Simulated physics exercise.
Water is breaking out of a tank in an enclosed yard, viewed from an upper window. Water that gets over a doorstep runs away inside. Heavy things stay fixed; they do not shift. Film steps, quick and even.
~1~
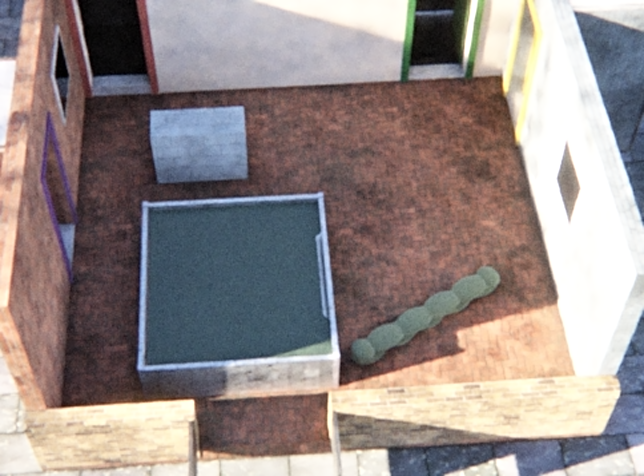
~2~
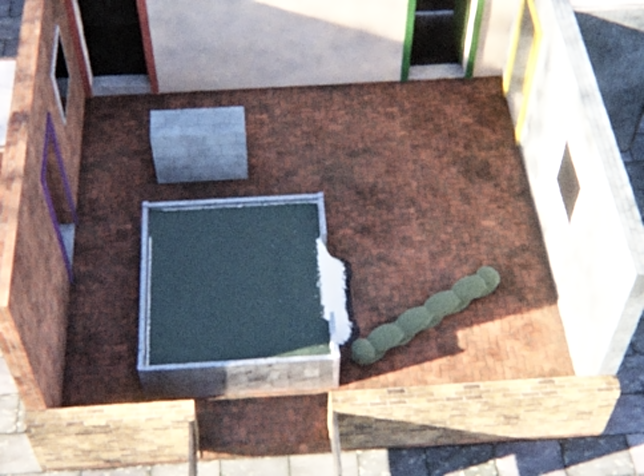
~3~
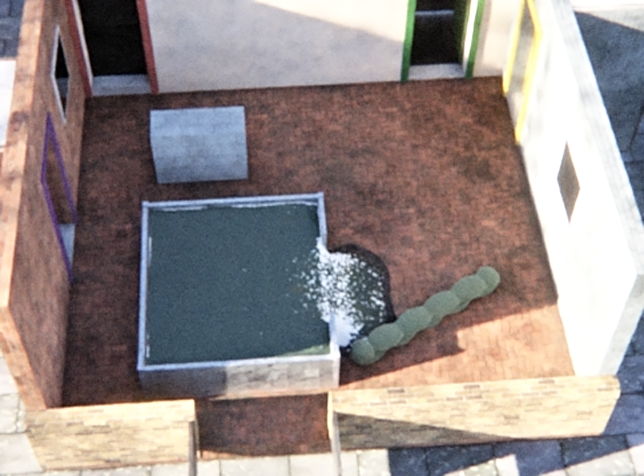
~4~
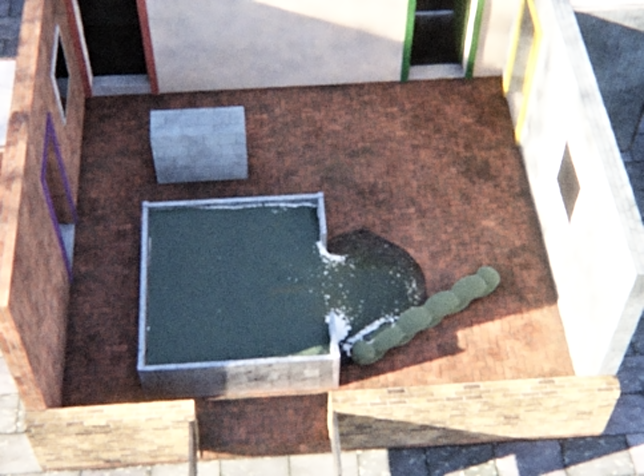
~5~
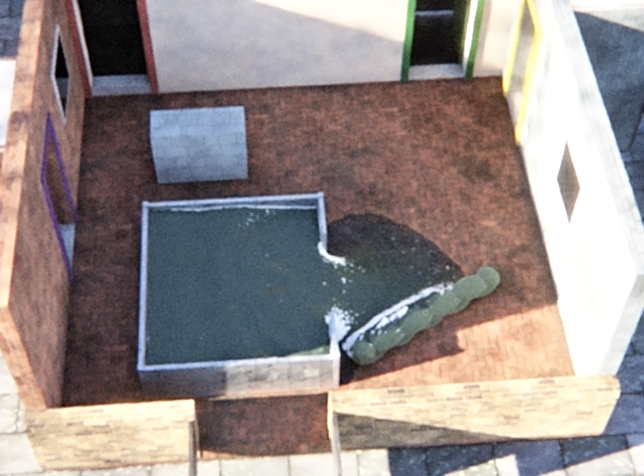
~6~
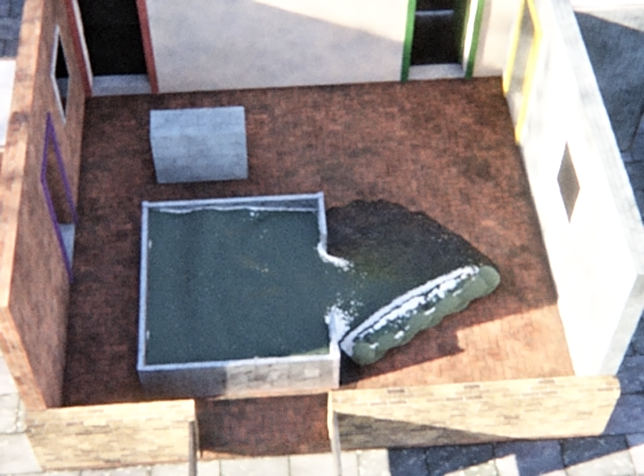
In a walled brick yard, water bursts from a tank's right side and spreads rightward along a row of rounded green shapes.
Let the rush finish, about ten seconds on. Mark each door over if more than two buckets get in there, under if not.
Yellow door - over; purple door - under; green door - over; red door - under.
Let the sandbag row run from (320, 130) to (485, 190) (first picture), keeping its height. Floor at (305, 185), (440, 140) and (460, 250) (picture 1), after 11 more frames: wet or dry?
First spot spared, second spared, third inundated.
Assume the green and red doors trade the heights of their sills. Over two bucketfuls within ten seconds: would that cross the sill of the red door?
Red door: Exceeds the limit.
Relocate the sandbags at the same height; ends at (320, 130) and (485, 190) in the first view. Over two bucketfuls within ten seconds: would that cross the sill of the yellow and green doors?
Yellow door: Within the limit; green door: Past the limit.
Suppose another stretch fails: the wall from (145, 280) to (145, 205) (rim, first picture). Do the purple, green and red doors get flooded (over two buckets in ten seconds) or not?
The purple one exceeds the limit, the green one falls short and the red one falls short.
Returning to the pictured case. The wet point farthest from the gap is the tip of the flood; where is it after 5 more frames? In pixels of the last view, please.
The front tops out at about (526, 176).
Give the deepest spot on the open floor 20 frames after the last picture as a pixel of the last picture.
Deepest spot: Near (491, 81).
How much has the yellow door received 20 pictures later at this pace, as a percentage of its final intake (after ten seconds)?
My guess is about 10 %.
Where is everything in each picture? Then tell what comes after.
In the first picture, still water in the tank at (236, 280).
In the second picture, the front is at (337, 260), out from the gap at (325, 292).
In the third picture, water pours out at (325, 295) and has run to (367, 255).
In the fourth picture, water pours out at (325, 295) and has run to (419, 277).
In the fifth picture, the front is at (459, 278), out from the gap at (325, 294).
In the sixth picture, water pours out at (325, 294) and has run to (487, 266).
A moment on, water covers 25 % of the floor; the yellow door not reached, the purple door not reached, the green door not reached, the red door not reached.
Next, water covers 40 % of the floor; the yellow door wet at the sill, nothing in, the purple door not reached, the green door not reached, the red door not reached.
Then, water covers 45 % of the floor; the yellow door under two buckets in, the purple door not reached, the green door over two buckets in, the red door not reached.
Later, water covers 75 % of the floor; the yellow door over two buckets in, the purple door not reached, the green door far over two buckets in, the red door wet at the sill, nothing in.
In the end, water covers 95 % of the floor; the yellow door far over two buckets in, the purple door wet at the sill, nothing in, the green door far over two buckets in, the red door wet at the sill, nothing in.
